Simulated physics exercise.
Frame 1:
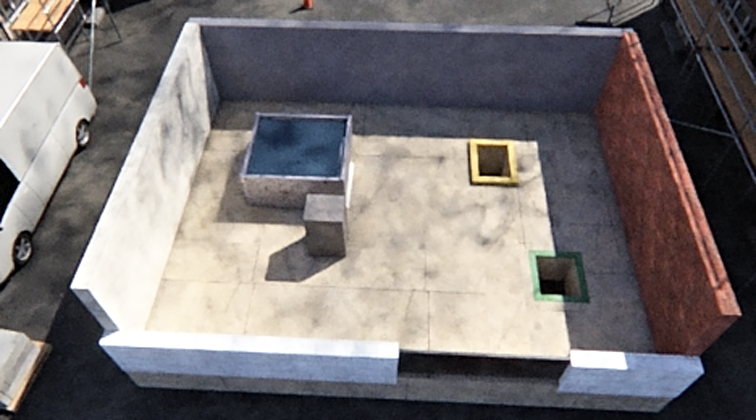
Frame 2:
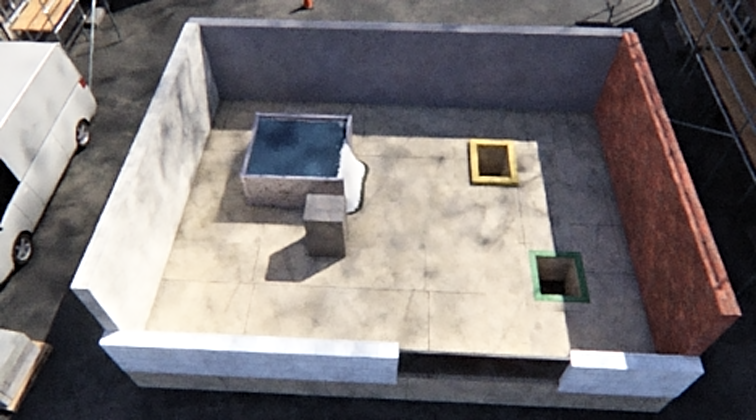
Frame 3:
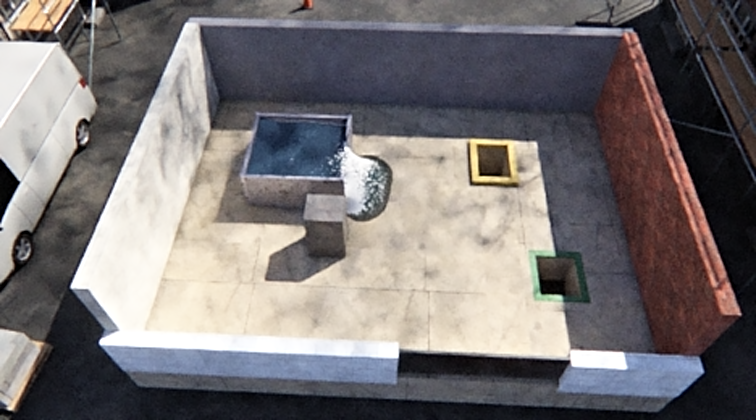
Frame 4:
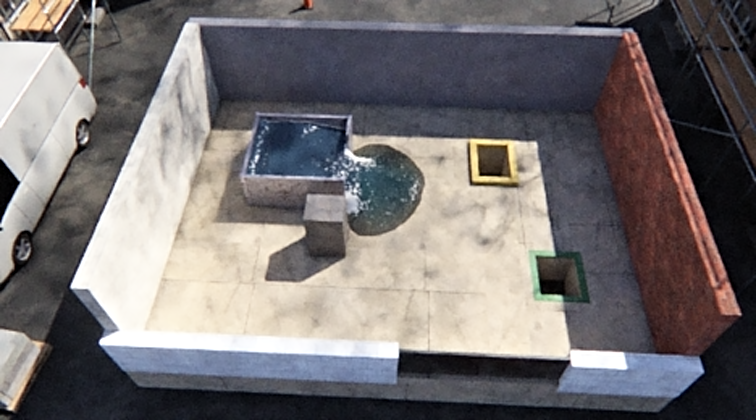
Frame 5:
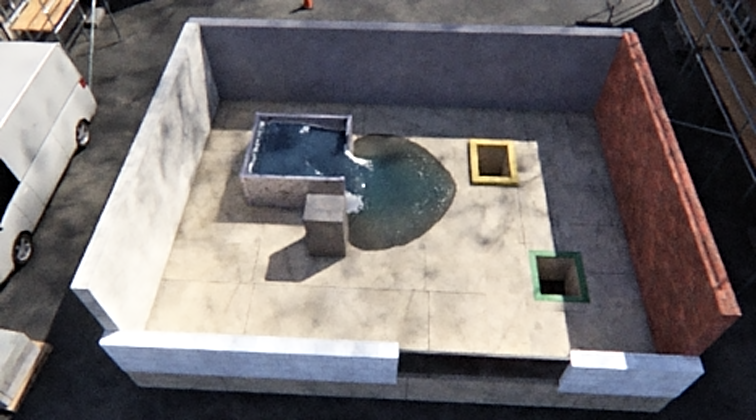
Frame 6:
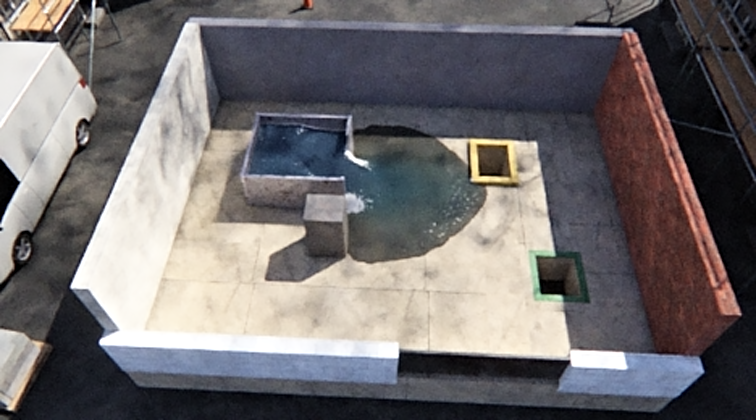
Water sits still in an open tank inside a walled concrete slab, then bursts through the tank's right side beside a small grey block. It splashes onto the pale floor and spreads rightward in a widening, rounded dark pool, reaching close to the yellow-framed square opening.
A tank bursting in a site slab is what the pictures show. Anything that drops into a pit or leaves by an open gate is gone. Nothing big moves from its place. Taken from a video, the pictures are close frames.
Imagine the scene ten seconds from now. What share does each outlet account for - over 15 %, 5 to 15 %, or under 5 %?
The gate will drain shy of five per cent; the yellow pit will drain five to fifteen per cent inclusive; the green pit will drain in excess of fifteen per cent.
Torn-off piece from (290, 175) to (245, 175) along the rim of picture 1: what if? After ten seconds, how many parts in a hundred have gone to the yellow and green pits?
Out of every hundred parts, yellow takes 0 and green takes 14.
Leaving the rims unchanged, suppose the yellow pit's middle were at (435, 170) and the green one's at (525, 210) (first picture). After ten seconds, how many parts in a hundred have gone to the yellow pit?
Yellow: About 20 %.
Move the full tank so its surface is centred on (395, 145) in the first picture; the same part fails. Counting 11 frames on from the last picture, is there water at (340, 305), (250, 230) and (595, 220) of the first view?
In order: Unflooded, then unflooded, then inundated.
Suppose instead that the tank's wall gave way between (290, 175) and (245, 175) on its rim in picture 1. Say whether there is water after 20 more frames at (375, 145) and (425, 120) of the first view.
One after the other: Dry, clear.
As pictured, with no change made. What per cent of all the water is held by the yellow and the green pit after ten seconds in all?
That's 10 per cent for the first and 22 per cent for the second.
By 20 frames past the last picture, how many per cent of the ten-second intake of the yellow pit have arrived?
Share by then: About 95 in a hundred.
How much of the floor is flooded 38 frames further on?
55 %.
A moment on, water covers 35 % of the floor; the gate 0 %, the yellow pit 3 %, the green pit 0 %.
Next, water covers 45 % of the floor; the gate 0 %, the yellow pit 7 %, the green pit 4 %.
Then, water covers 50 % of the floor; the gate 0 %, the yellow pit 10 %, the green pit 8 %.
Later, water covers 55 % of the floor; the gate 0 %, the yellow pit 11 %, the green pit 14 %.
In the end, water covers 75 % of the floor; the gate 0 %, the yellow pit 11 %, the green pit 23 %.
